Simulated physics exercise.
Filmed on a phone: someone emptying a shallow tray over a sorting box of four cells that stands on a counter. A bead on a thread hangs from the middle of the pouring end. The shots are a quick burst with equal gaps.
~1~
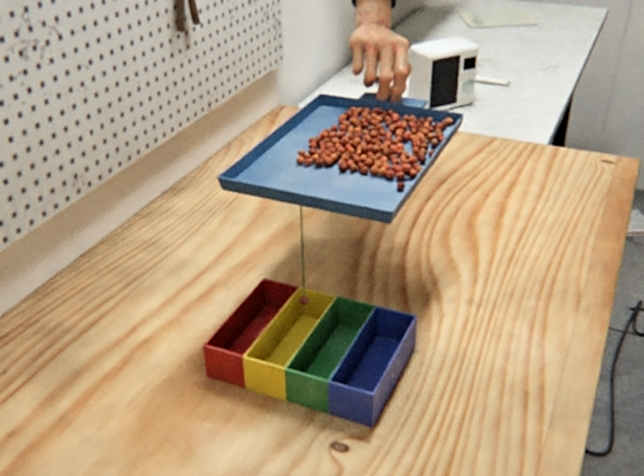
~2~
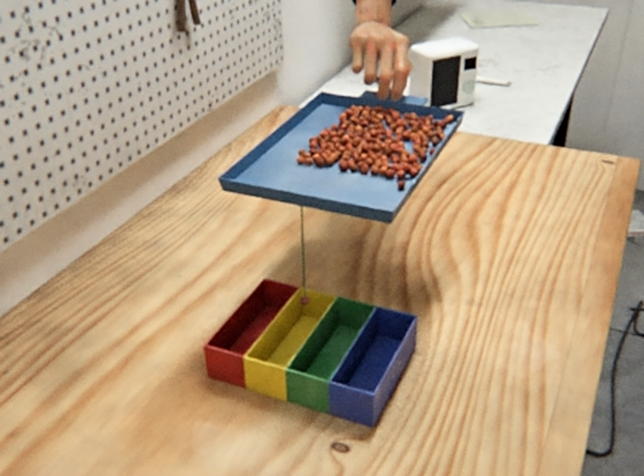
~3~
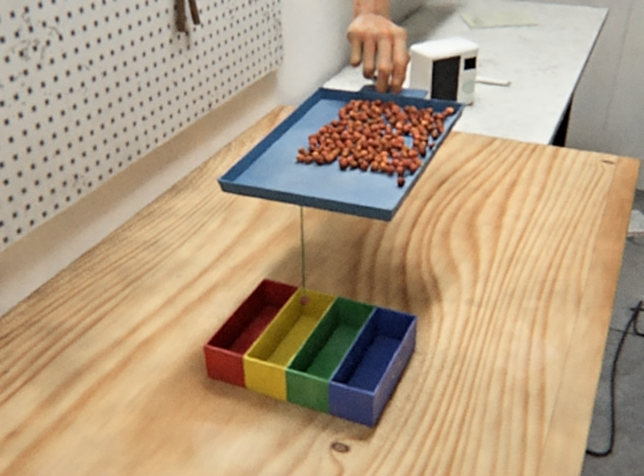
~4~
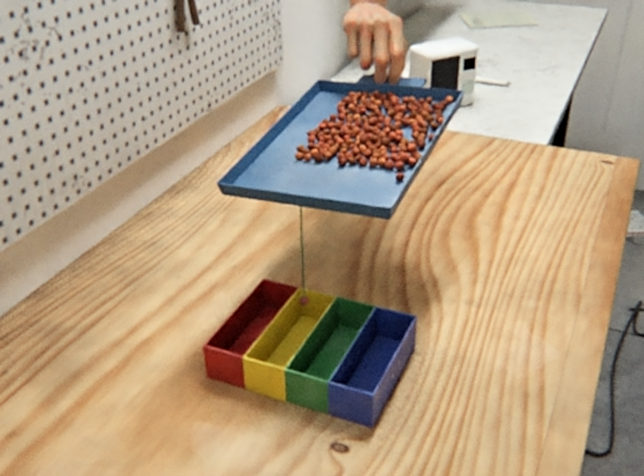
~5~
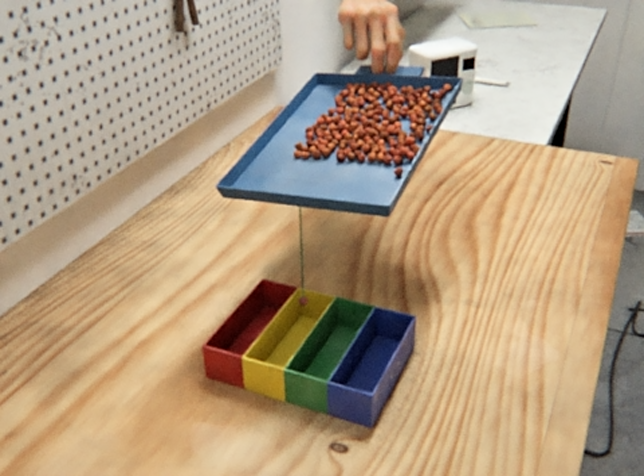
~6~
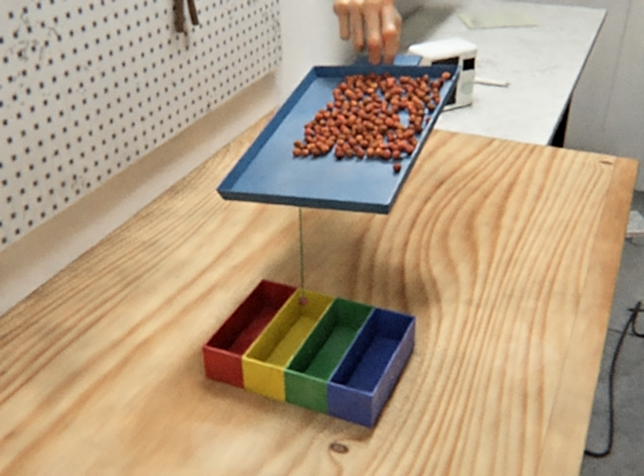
A wooden counter beside a white pegboard wall is seen from above at an angle by a still camera. A blue tray of reddish-brown pellets is above a box with red, yellow, green and blue cells from left to right, a beaded thread hanging from its near edge. A hand at the far edge slowly raises that side, slanting the tray slightly towards its near left corner, while the pellets stay bunched.
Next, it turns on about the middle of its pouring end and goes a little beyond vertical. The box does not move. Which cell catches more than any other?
It favours the red compartment.
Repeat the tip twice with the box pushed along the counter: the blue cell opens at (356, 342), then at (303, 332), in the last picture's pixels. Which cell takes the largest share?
One: Red. Two: That yellow cell.
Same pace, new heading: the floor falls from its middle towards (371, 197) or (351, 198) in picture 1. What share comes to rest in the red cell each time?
Near 0 % and 0 %.
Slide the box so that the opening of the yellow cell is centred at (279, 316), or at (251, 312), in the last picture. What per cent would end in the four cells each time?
Roughly 70 per cent, and 100 per cent.
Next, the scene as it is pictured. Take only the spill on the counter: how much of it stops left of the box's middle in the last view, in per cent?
Close to 100 per cent.
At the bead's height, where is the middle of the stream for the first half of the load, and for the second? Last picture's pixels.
Early half (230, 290), late half (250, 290).
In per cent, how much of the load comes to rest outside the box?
It comes to 60 per cent or so.
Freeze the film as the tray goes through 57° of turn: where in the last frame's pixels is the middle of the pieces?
Roughly at (260, 176).
Just after the last frame, tray tipped steeply; the larger part on the tray; just a few in the red cell; about a tenth falling or outside the box.
A moment on, tray tipped right over; the larger part on the tray; about a tenth in the red cell; roughly a quarter falling or outside the box.
Further on, tray tipped past a quarter turn; roughly half in the red cell; just a few in the yellow cell; roughly half falling or outside the box.
When it is over, tray tipped past a quarter turn; roughly half in the red cell; just a few in the yellow cell; not one in the blue cell; not one in the green cell; roughly half outside the box.
